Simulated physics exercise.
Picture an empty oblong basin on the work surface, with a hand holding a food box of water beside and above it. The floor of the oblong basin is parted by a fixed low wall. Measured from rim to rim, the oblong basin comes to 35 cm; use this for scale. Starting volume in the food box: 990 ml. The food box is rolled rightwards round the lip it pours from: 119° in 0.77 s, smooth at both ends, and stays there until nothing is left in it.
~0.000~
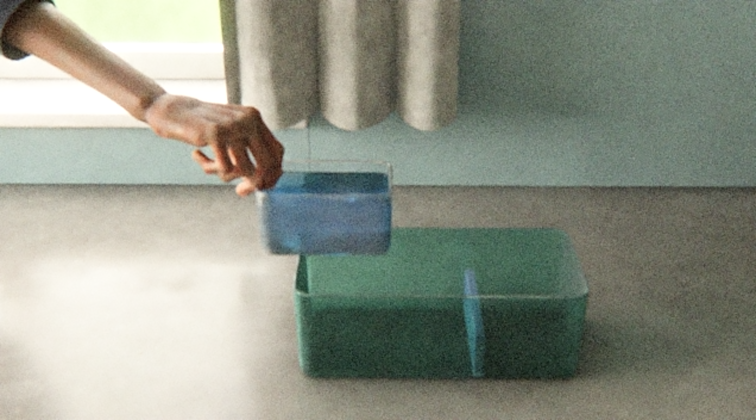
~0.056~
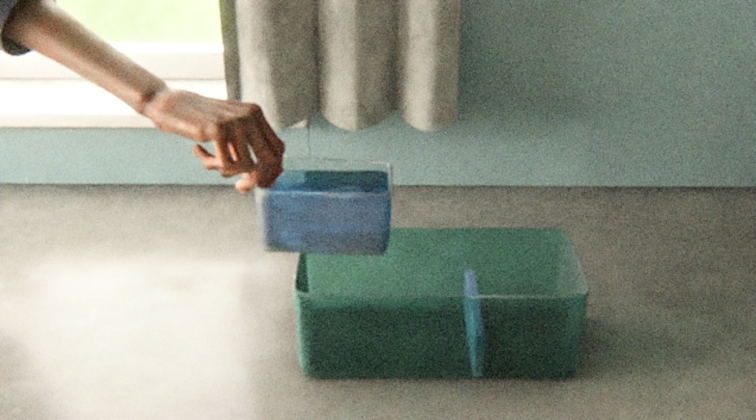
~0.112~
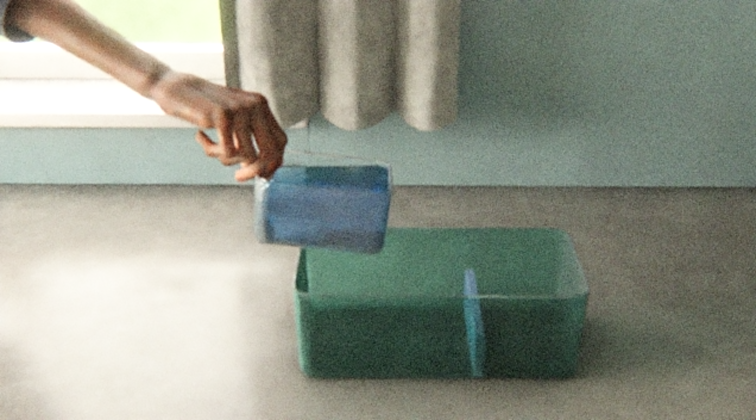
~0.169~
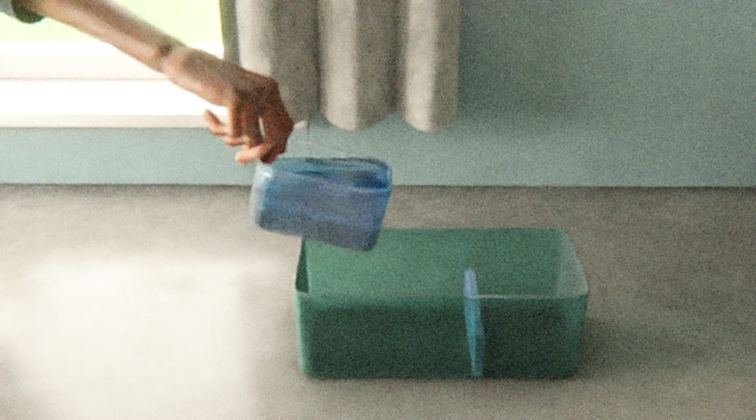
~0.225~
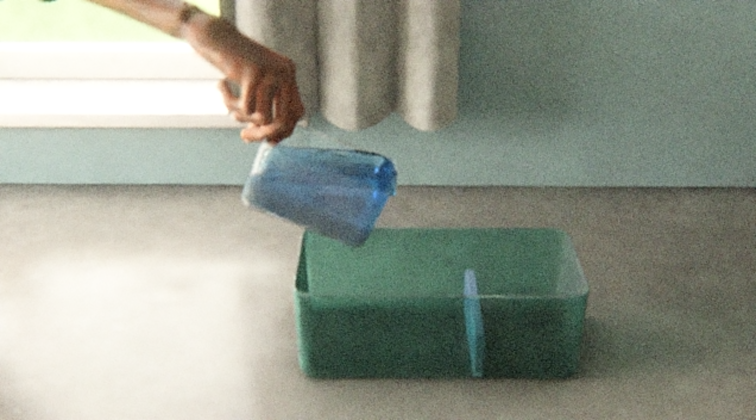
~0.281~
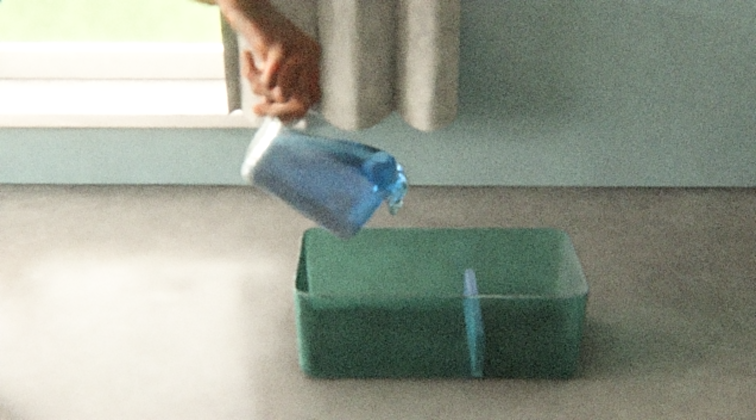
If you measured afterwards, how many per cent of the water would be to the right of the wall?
About 60 out of 100.
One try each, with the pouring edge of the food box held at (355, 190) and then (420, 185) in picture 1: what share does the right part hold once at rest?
Some 15 and 75 per cent, in that order.
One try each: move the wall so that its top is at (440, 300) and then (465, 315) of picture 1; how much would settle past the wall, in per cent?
Roughly 85 per cent, then 60 per cent.
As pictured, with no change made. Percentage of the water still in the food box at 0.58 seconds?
About 26 per cent.
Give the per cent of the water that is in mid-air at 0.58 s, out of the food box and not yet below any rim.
Close to 50 per cent, I'd say.
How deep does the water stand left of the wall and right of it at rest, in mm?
Left part about 10 mm deep, right part about 30 mm deep.
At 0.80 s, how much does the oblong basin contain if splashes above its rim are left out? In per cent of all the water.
About 84 per cent.
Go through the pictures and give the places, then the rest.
In the first frame, tilt 0°; pouring edge (391, 179); surface from (263, 185) to (389, 186); the oblong basin's rim runs from (299, 260) to (578, 262); the wall's top is at (474, 302).
In the second frame, tilt 2°; pouring edge (391, 179); surface from (263, 184) to (389, 183).
In the third frame, tilt 6°; pouring edge (391, 179); surface from (261, 180) to (389, 178).
In the fourth frame, tilt 14°; pouring edge (390, 179); surface from (259, 172) to (390, 173).
In the fifth frame, tilt 23°; pouring edge (390, 179); surface from (255, 162) to (388, 172); 3 per cent is over the edge.
In the sixth frame, tilt 35°; pouring edge (389, 179); surface from (254, 143) to (387, 168); 7 per cent is over the edge.
Then, 0.58 s in, the tilt is 102° and 26 per cent is still to pour, 12 is left of the wall and 12 right of it.
Then, 0.80 s in, the tilt is 119° and 1 per cent is still to pour, 16 is left of the wall and 68 right of it.
Then, 1.02 s in, the tilt is 119° and 0 per cent is still to pour, 31 is left of the wall and 59 right of it.
Then, 1.27 s in, the tilt is 119° and 0 per cent is still to pour, 33 is left of the wall and 60 right of it.
Finally, 33 per cent lies left of the wall, 60 right of it and 7 outside.
